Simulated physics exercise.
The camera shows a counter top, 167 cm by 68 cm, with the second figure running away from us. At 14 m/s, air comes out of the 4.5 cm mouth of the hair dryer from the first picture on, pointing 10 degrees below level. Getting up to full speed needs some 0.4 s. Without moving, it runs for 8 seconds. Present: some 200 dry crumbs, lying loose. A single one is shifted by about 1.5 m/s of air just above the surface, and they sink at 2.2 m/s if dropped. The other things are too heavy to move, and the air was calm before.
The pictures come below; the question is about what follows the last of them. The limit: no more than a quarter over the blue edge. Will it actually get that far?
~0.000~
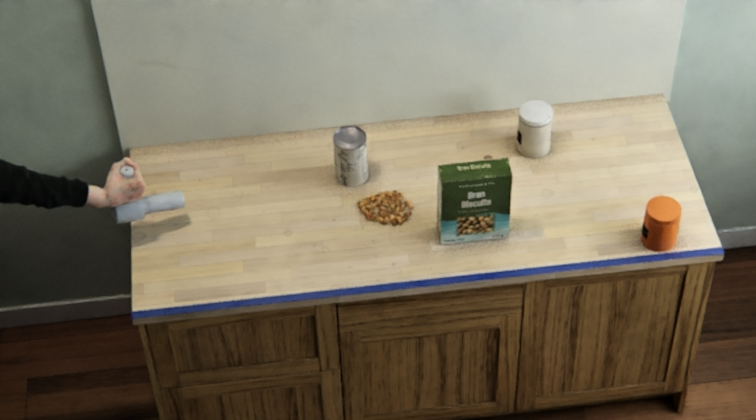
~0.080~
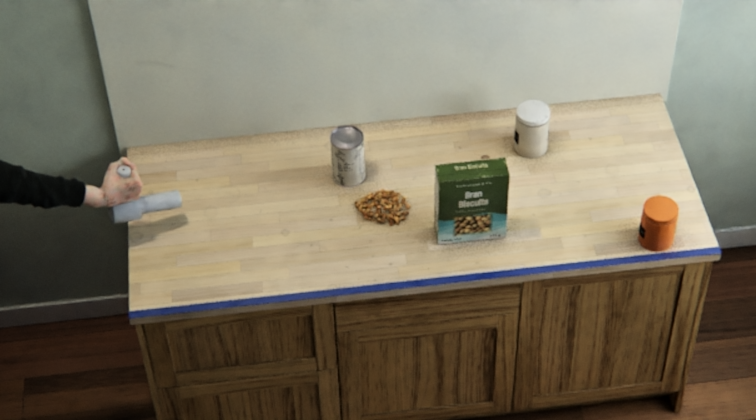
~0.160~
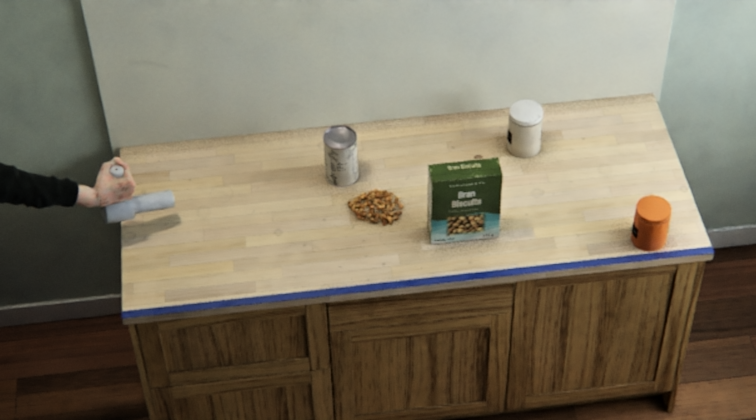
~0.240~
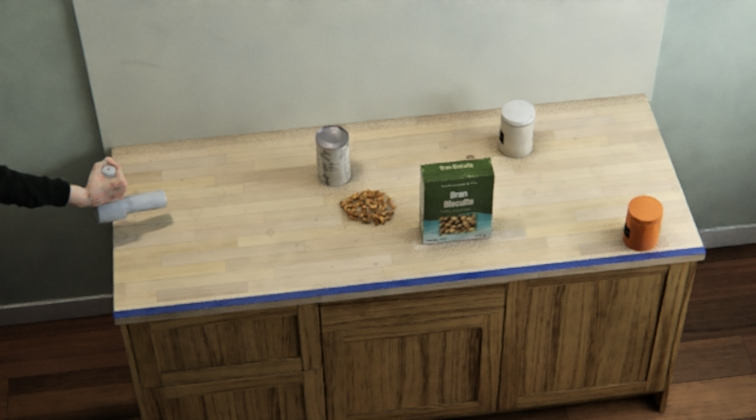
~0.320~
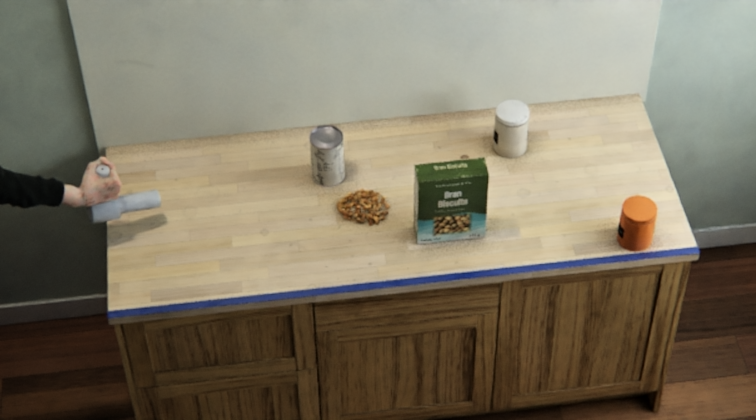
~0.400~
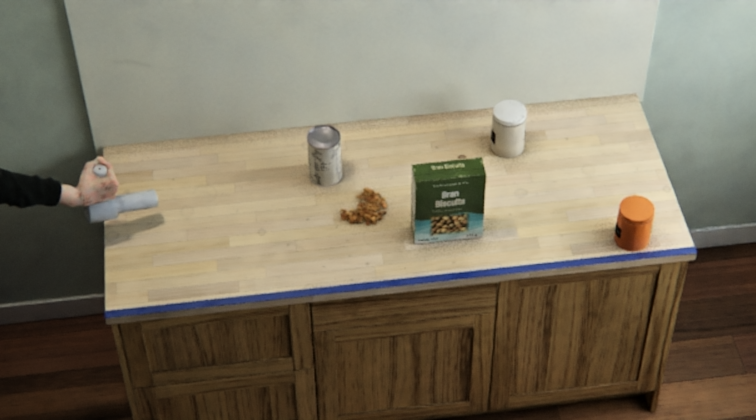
The quarter mark is not passed.
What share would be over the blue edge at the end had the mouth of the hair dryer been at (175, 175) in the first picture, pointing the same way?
The share would be near 0 %.
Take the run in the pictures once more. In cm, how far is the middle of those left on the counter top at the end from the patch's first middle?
Around 55 cm, I reckon.
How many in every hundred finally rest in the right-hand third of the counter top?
Roughly 50 in a hundred.
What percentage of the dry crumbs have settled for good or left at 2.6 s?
It comes to some 40 per cent.
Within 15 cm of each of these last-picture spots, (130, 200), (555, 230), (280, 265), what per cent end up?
Taking the spots one by one, around 0 %, 40 % and 0 %.
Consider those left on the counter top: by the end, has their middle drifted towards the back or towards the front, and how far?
Shift: Towards the near end, some 15 cm.
After 1.6 s, 78 % are on the move or not yet settled, 0 % are over the blue edge; the middle of those still in play is near (533, 218).
After 2.6 s, 59 % are on the move or not yet settled, 0 % are over the blue edge; the middle of those still in play is near (538, 224).
After 4.4 s, 52 % are on the move or not yet settled, 0 % are over the blue edge; the middle of those still in play is near (538, 224).
After 8.0 s, at the end, 0 % are over the blue edge; the middle of those still in play is near (543, 224).
